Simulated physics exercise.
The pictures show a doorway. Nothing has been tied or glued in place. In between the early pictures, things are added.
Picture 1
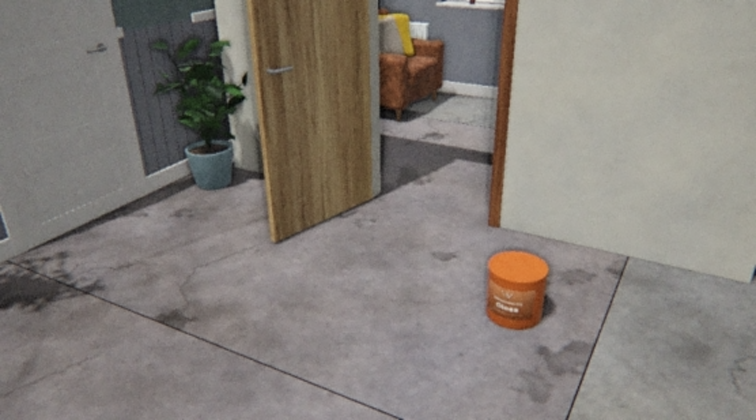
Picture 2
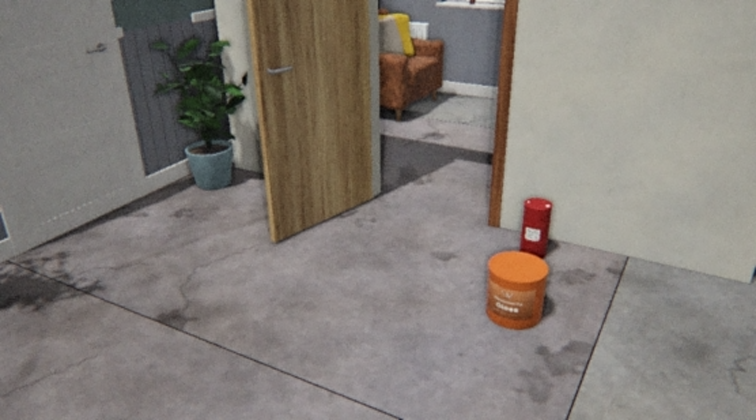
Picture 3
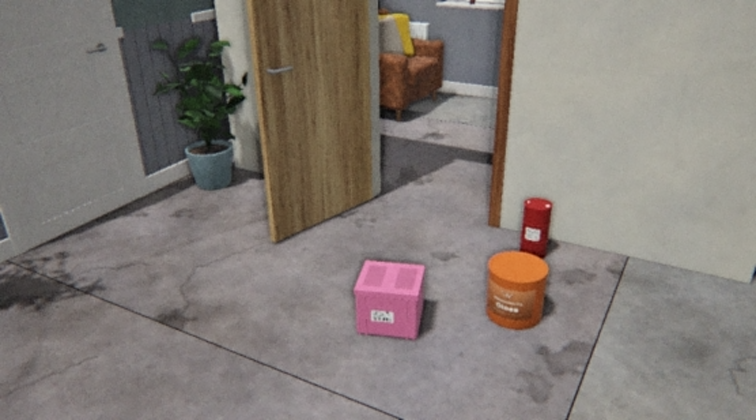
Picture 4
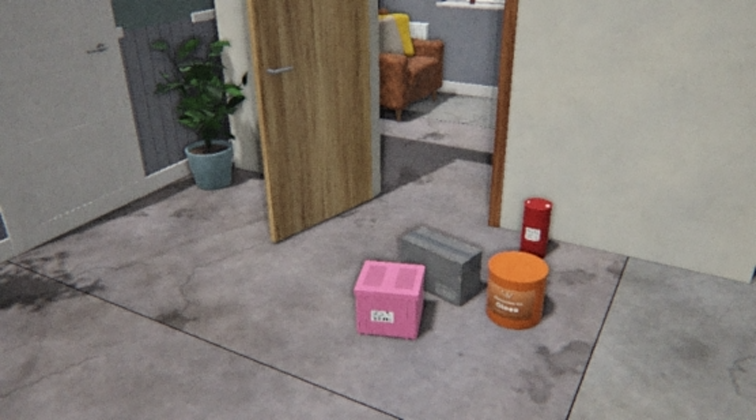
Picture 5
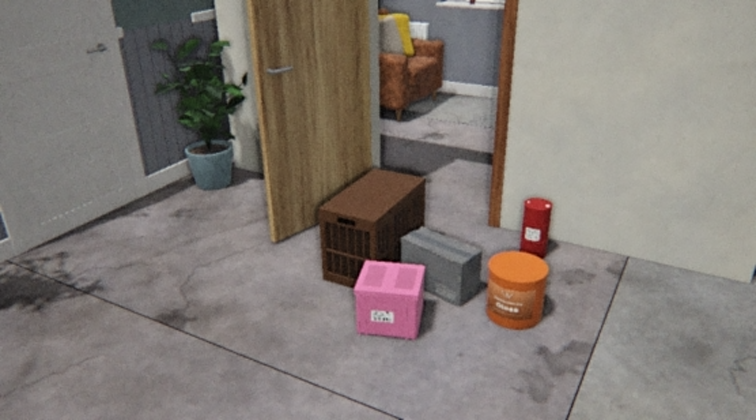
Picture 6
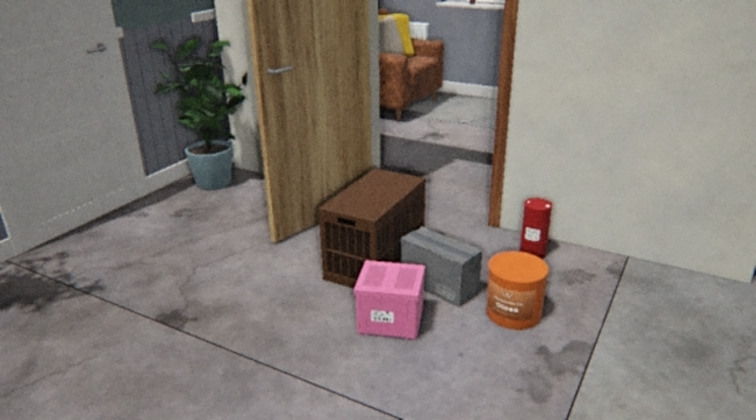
Red canister, pink tote, grey box and brown chest appearing one by one near an orange pail beside a still, wide-open door.
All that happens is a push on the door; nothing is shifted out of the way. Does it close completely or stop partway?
It comes to rest short of the frame.
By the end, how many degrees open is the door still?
About 70°.
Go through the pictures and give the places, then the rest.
Door wide open and still; orange pail (516, 290), in the first frame.
Door wide open and still; red canister (535, 229), in the second frame.
Door wide open and still; orange pail (516, 290), in the third frame.
Door wide open and still; red canister (535, 229); pink tote (391, 300), in the fourth frame.
Door wide open and still; orange pail (516, 290); grey box (440, 265), in the fifth frame.
Door wide open and still; brown chest (375, 228); red canister (535, 229), in the sixth frame.
Then, 0.60 s on from there, door 94° open.
Then, 1.00 s on from there, door 80° open.
In the end, door 72° open; all 5 unmoved. At the end, from the last picture's camera, brown chest near (376, 228).
